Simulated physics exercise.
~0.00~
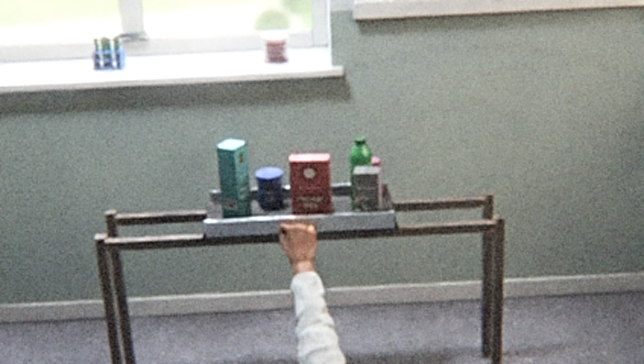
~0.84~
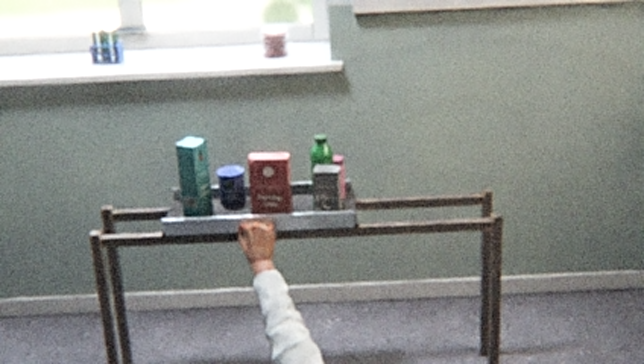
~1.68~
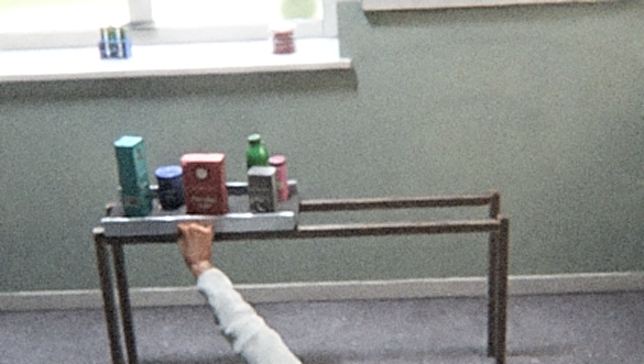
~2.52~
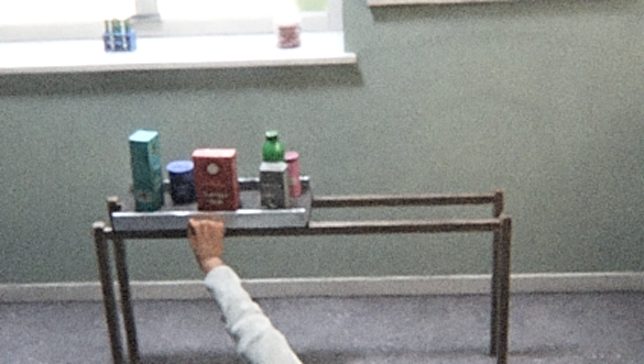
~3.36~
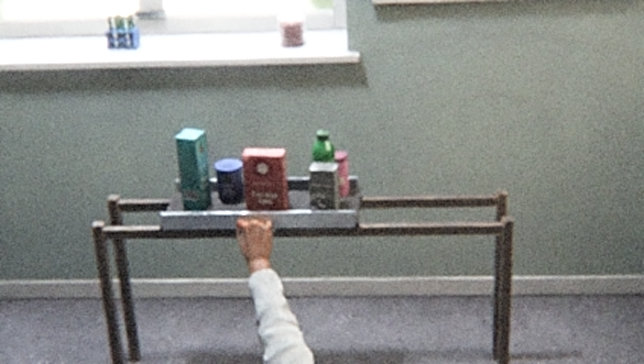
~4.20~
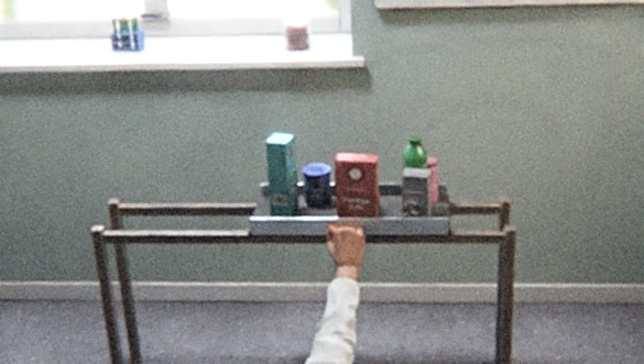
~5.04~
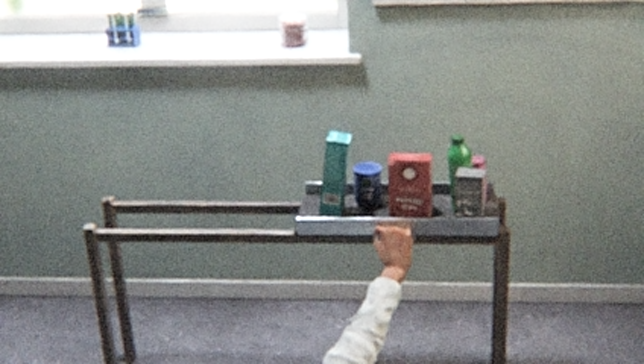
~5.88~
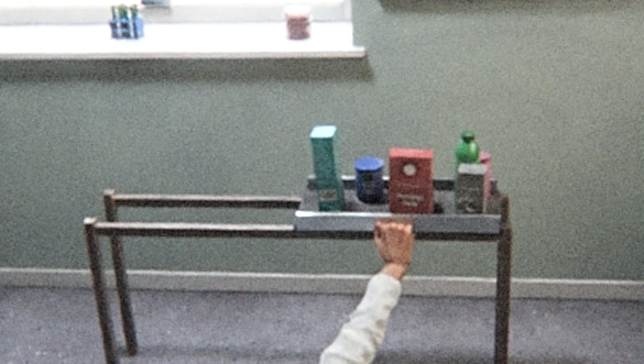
We see a hand slide a tray of cartons, tins and a green bottle left along wooden rails to the end, then back right to the far end, where the turquoise carton tilts briefly before settling, the visible items all still standing on the tray.
